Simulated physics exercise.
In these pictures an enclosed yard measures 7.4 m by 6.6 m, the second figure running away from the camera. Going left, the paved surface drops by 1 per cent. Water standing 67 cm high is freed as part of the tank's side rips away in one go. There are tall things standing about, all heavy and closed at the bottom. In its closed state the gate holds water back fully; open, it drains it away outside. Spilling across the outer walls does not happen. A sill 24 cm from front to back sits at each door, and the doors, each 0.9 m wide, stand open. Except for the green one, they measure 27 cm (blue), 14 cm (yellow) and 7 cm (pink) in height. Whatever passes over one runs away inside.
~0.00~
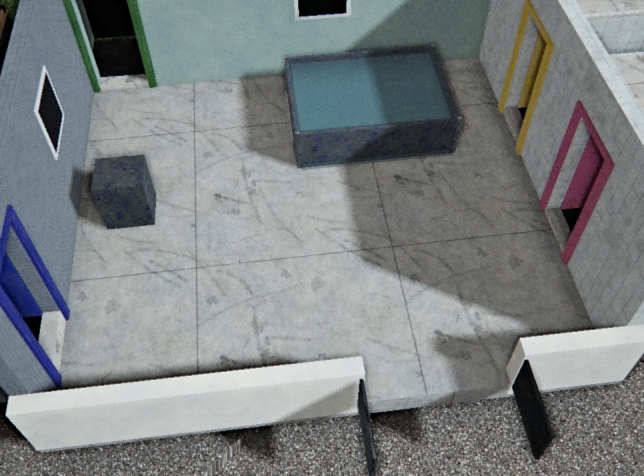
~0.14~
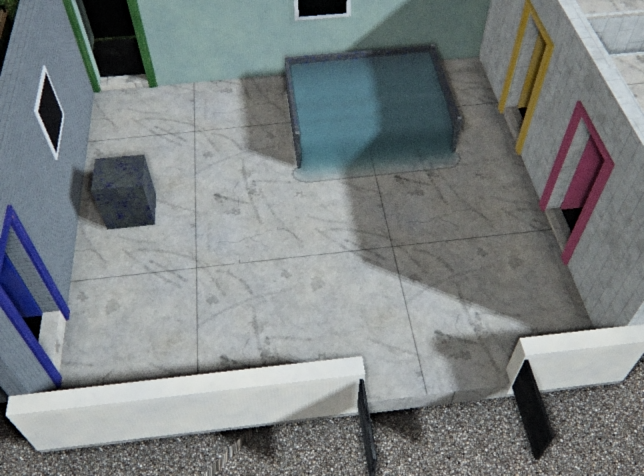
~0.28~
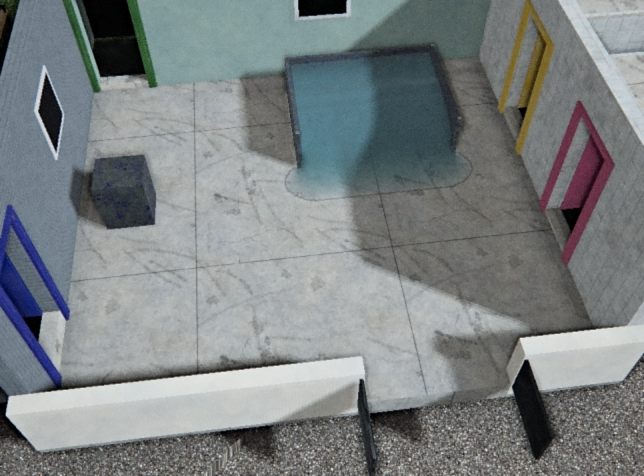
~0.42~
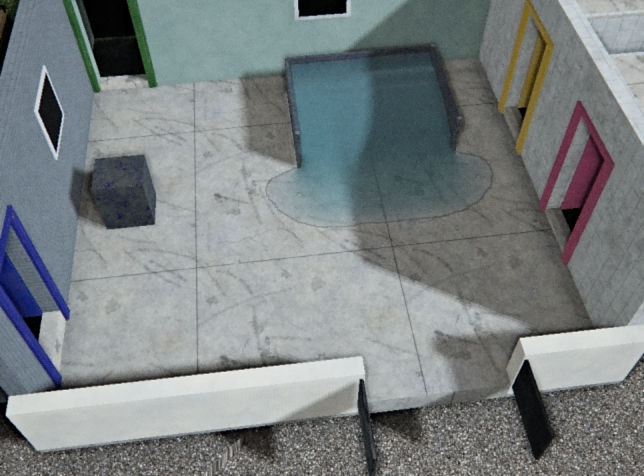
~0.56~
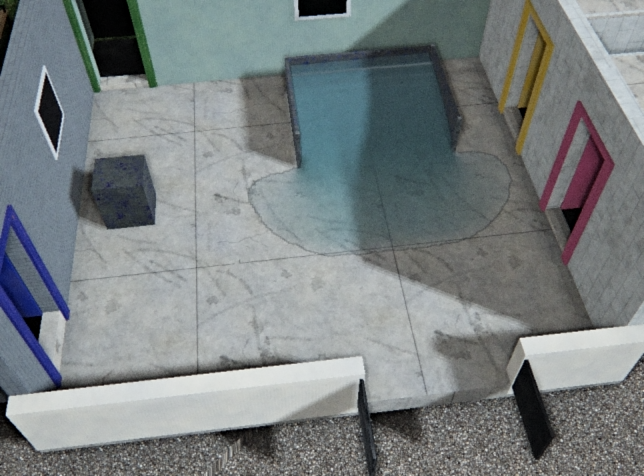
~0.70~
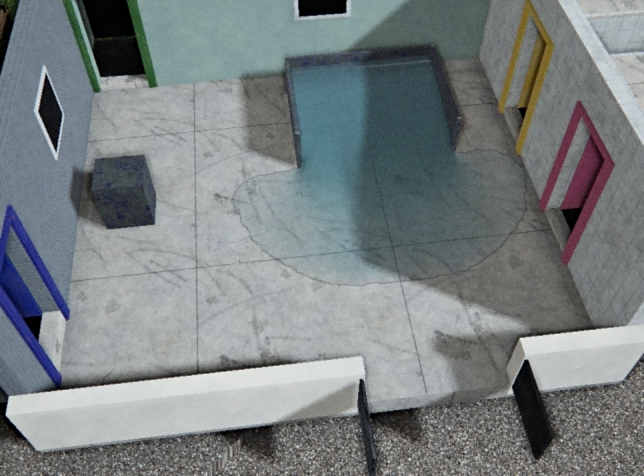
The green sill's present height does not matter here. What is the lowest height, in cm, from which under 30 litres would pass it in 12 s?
6 cm.
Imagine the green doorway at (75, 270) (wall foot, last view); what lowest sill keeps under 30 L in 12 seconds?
Roughly 8.5 cm.
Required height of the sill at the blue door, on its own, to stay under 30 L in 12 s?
Blue: Roughly 14.0 cm.
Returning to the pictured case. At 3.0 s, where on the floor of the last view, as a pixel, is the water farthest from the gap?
Close to pixel (55, 423).
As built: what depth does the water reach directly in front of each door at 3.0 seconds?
Depth (cm): Blue 1 / green 0 / yellow 0 / pink 8.
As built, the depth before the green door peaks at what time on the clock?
Peak time: Around 6.5 s.
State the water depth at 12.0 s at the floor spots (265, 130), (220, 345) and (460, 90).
Depth: About 5, 8, 3 cm.
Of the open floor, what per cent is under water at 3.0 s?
Around 55 per cent of the floor.
After 1.4 s water covers 45 % of the floor, deepest (27 cm) near (332, 170); it has not reached the green door.
After 3.0 s water covers 55 % of the floor, deepest (33 cm) near (55, 423); it has not reached the green door.
After 12.0 s water covers 90 % of the floor, deepest (12 cm) near (55, 423); 7 cm at the green door, 0 litres in over its 12 cm sill.
At the green door as built, the water arrived by 6.1 s and peaked near 11 cm at 6.6 s.
With a sill of 5.5 cm, 39 litres would have come in within the 12 s; with 6.5 cm, 24 litres. So under 30 litres takes about 6 cm.
